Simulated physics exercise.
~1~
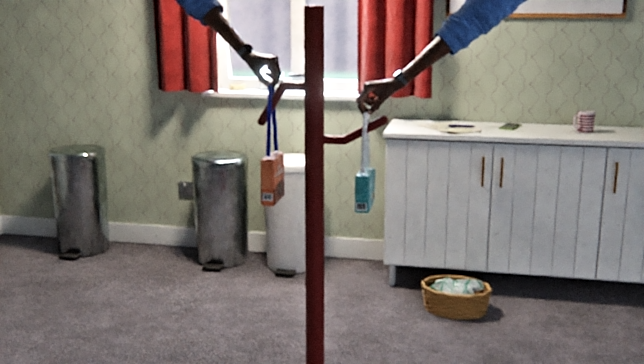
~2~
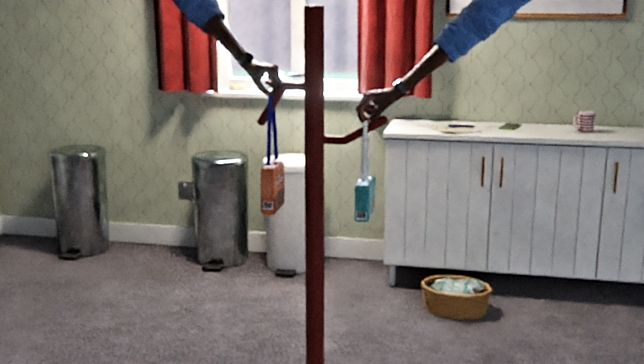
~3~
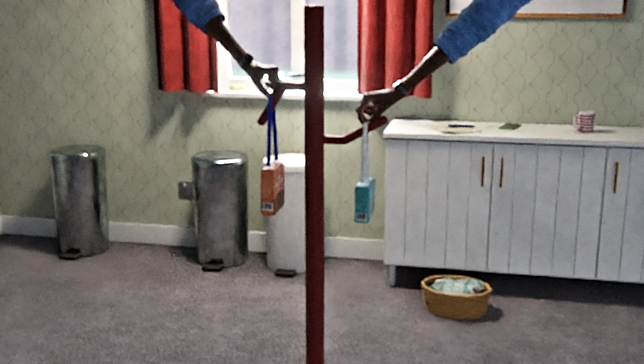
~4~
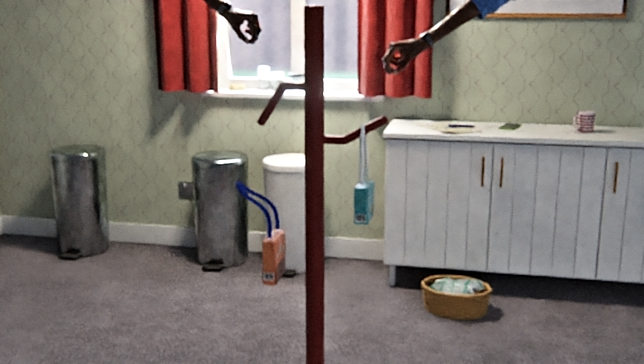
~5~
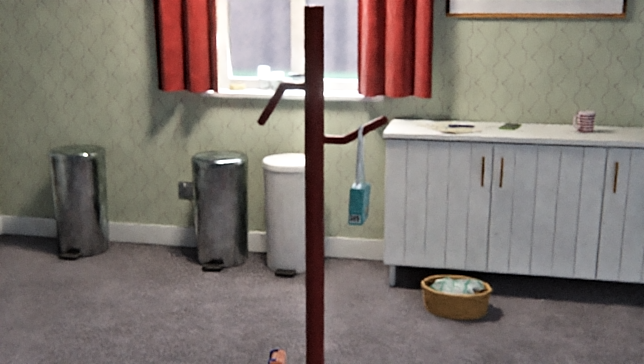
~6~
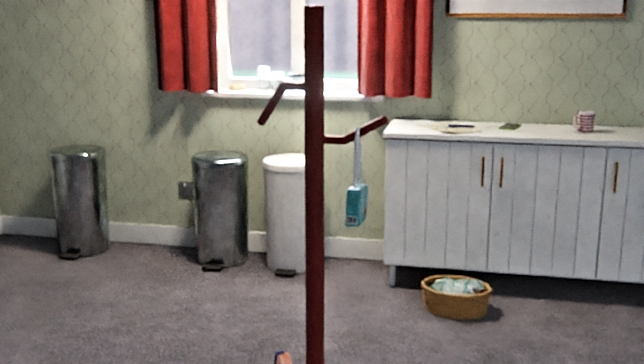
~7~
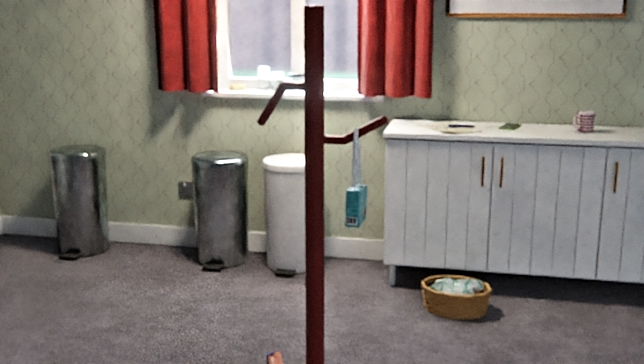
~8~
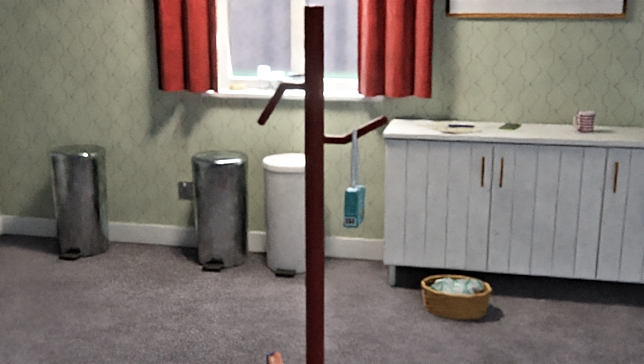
Two hands lowered an orange pouch and a turquoise pouch by their loops onto the arms of a dark red stand, then let go and drew back; the orange one fell to the floor, while the turquoise one stayed hanging on the right.
